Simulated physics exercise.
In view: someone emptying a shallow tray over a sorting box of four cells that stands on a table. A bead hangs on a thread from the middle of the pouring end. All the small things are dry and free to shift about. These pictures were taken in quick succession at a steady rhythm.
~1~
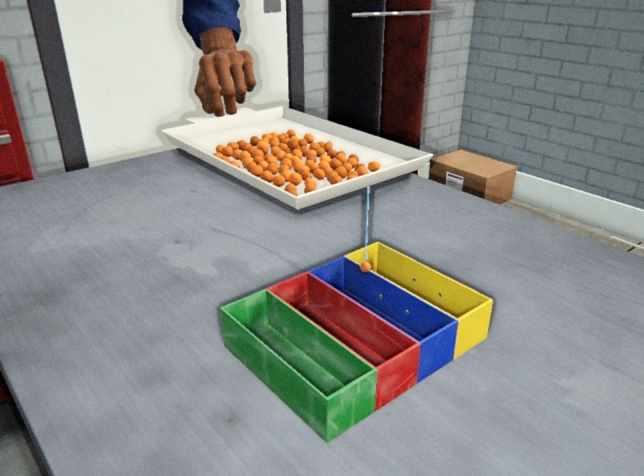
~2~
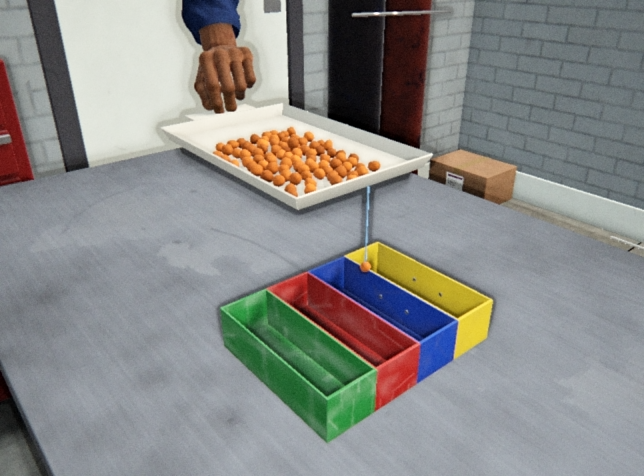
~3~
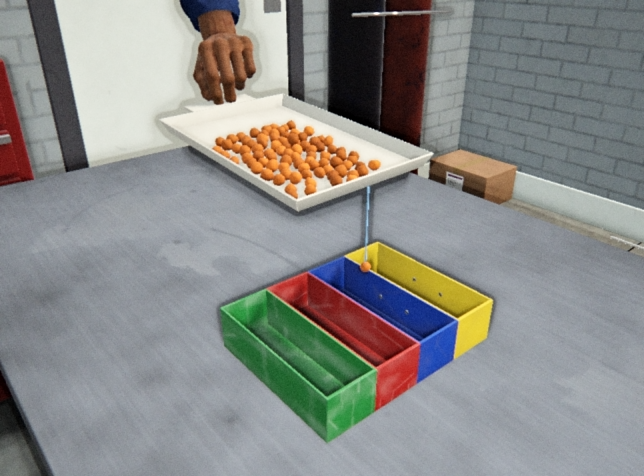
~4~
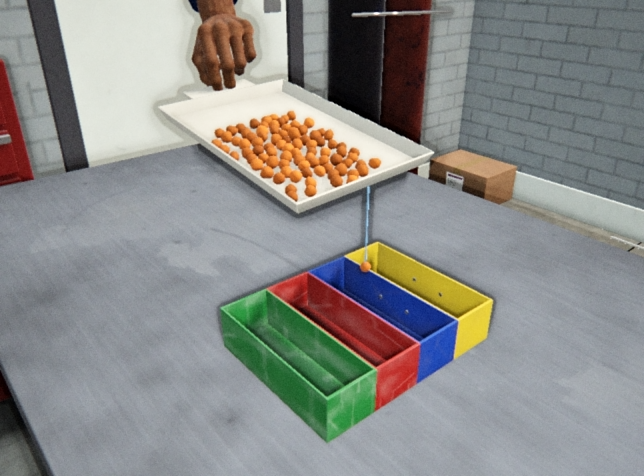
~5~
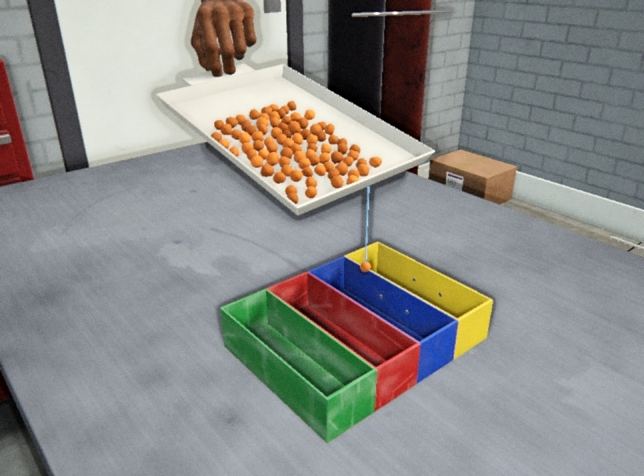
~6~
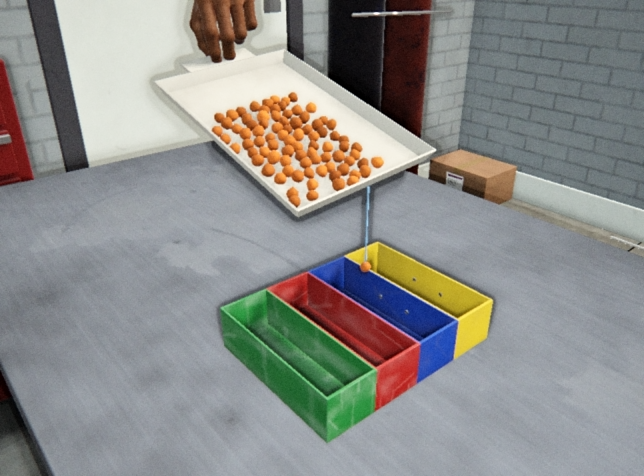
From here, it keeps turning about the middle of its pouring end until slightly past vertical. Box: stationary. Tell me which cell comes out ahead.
I would say the red cell comes out ahead.
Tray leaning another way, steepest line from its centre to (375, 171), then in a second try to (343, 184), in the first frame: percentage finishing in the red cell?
The first try gives close to 0 per cent, the second close to 40 per cent.
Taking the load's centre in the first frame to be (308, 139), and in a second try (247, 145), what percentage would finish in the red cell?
In order, about 40 and 50 in a hundred.
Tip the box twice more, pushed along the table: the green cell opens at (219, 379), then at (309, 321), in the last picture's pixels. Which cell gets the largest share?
First try: The blue cell. Second try: The green one.
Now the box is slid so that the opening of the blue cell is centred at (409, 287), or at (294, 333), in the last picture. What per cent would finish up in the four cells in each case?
You'd get near 90 percent first and near 80 percent next.
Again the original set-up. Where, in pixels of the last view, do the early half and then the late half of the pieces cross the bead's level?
Around (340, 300) and then (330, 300).
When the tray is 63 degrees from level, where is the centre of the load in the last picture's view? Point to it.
Close to (323, 180).
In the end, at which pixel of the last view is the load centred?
Roughly at pixel (342, 354).
Soon after the last picture, tray tipped steeply; most on the tray; a small part in the red cell; a stray few in the green cell; a small part falling or outside the box.
A little later, tray tipped past a quarter turn; about half in the red cell; about a quarter in the green cell; about a quarter in the blue cell; a stray few falling or outside the box.
Later still, tray tipped past a quarter turn; about half in the red cell; about a quarter in the green cell; about a quarter in the blue cell; a stray few falling or outside the box.
At rest, tray tipped past a quarter turn; about half in the red cell; about a quarter in the green cell; about a quarter in the blue cell; none in the yellow cell; a stray few outside the box.
